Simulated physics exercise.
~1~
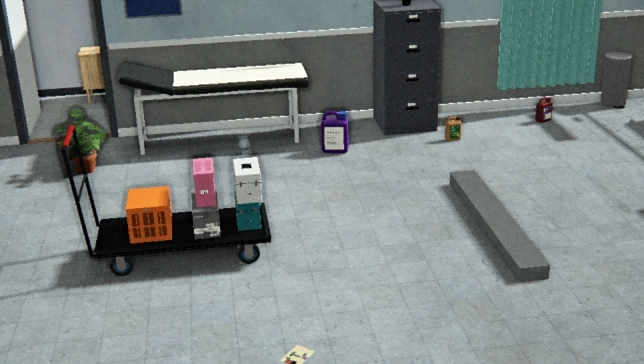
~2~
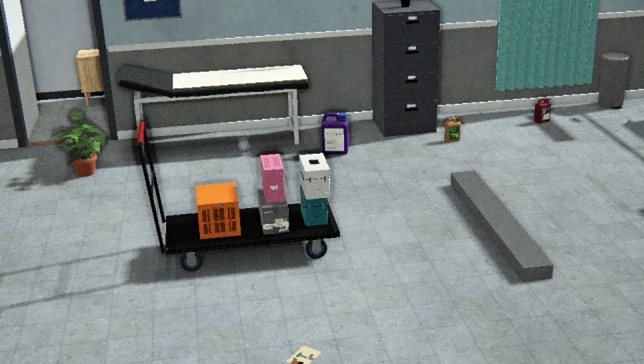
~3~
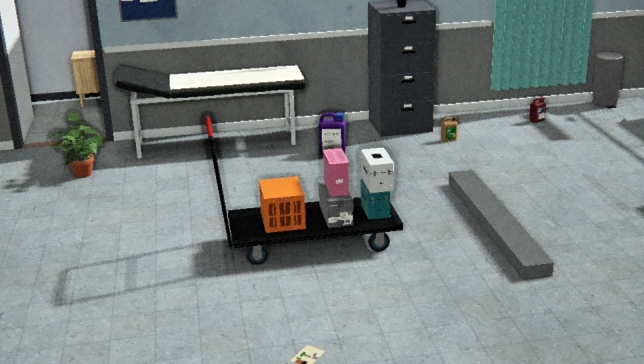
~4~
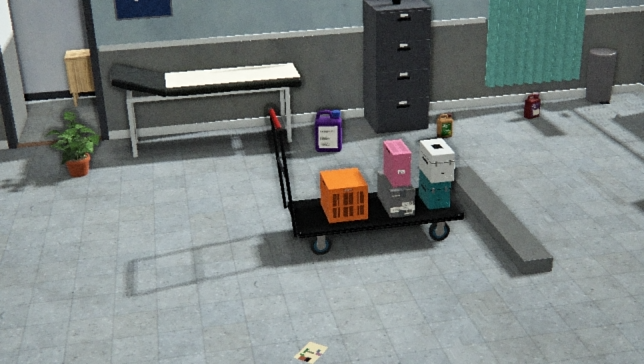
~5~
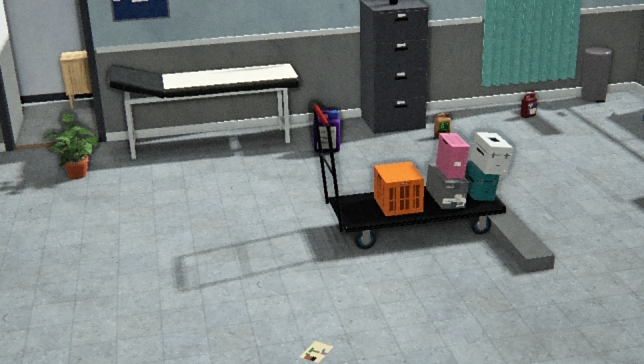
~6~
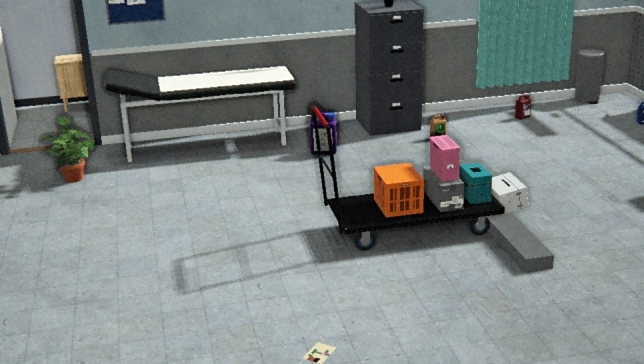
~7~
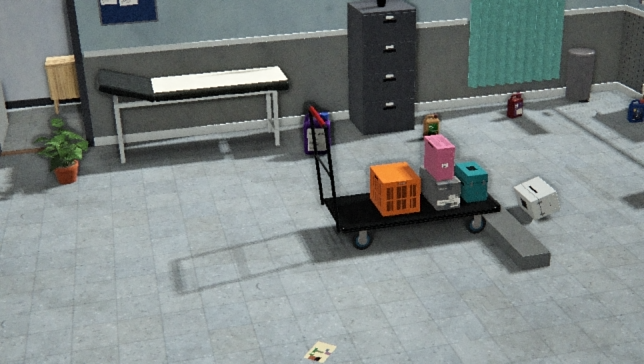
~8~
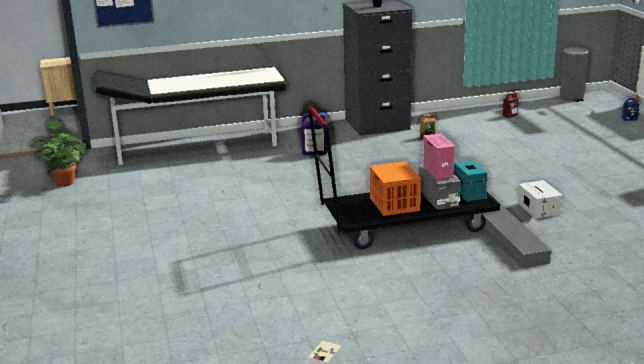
The footage shows a black trolley carrying an orange crate and stacked boxes rolling right across a tiled floor until it stops at a low grey beam. The top white box tumbles off the front and rests on the floor beyond, while the teal box and other items stay aboard.
